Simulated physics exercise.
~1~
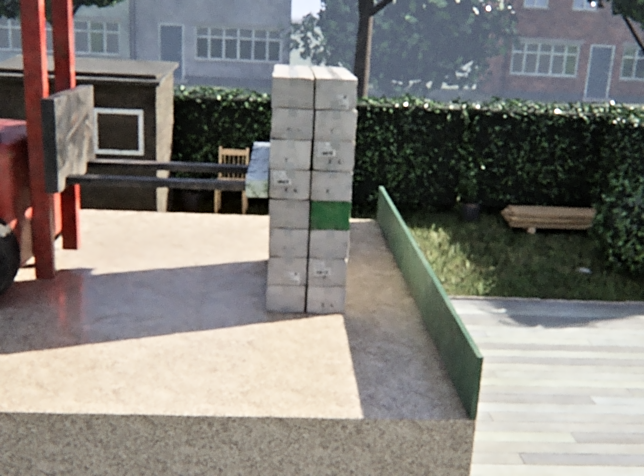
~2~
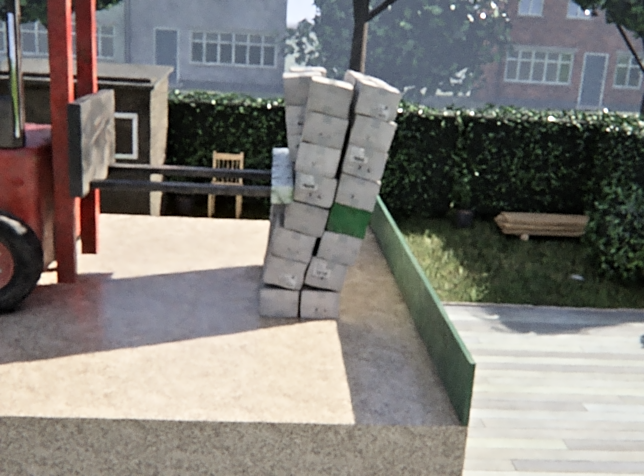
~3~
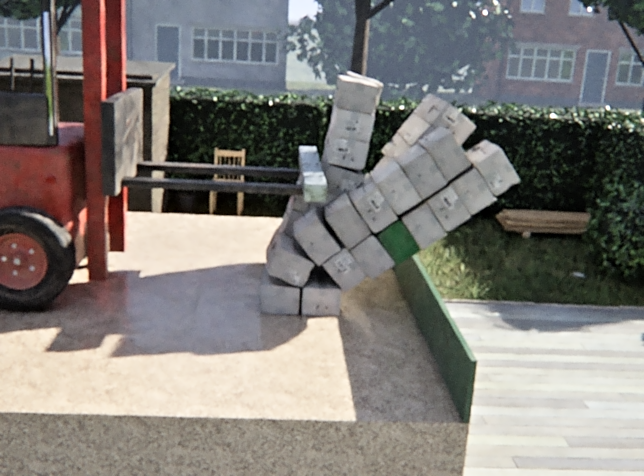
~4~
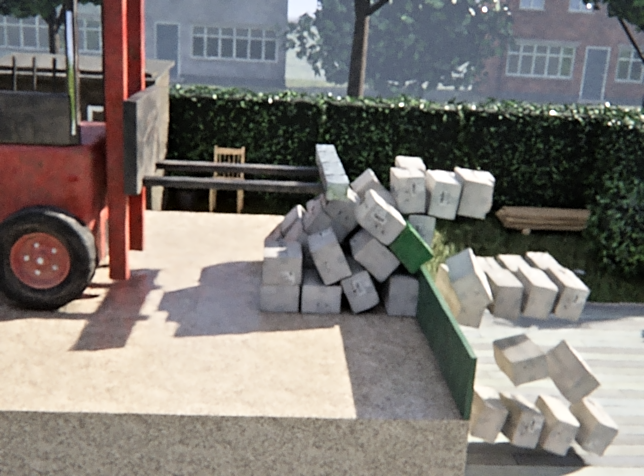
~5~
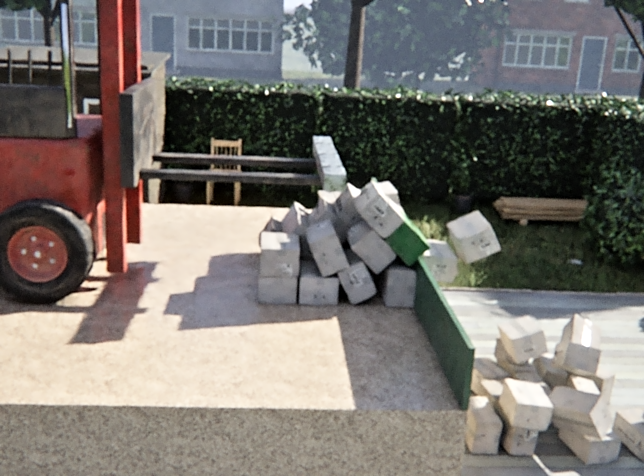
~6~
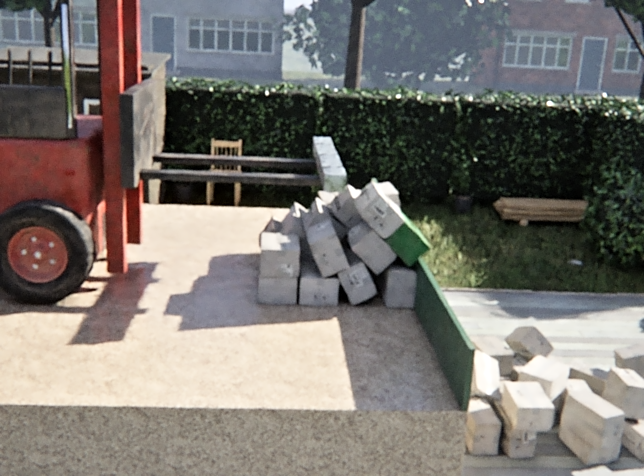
A red lift truck topples a stack of pale parcels, and many spill over the edge.
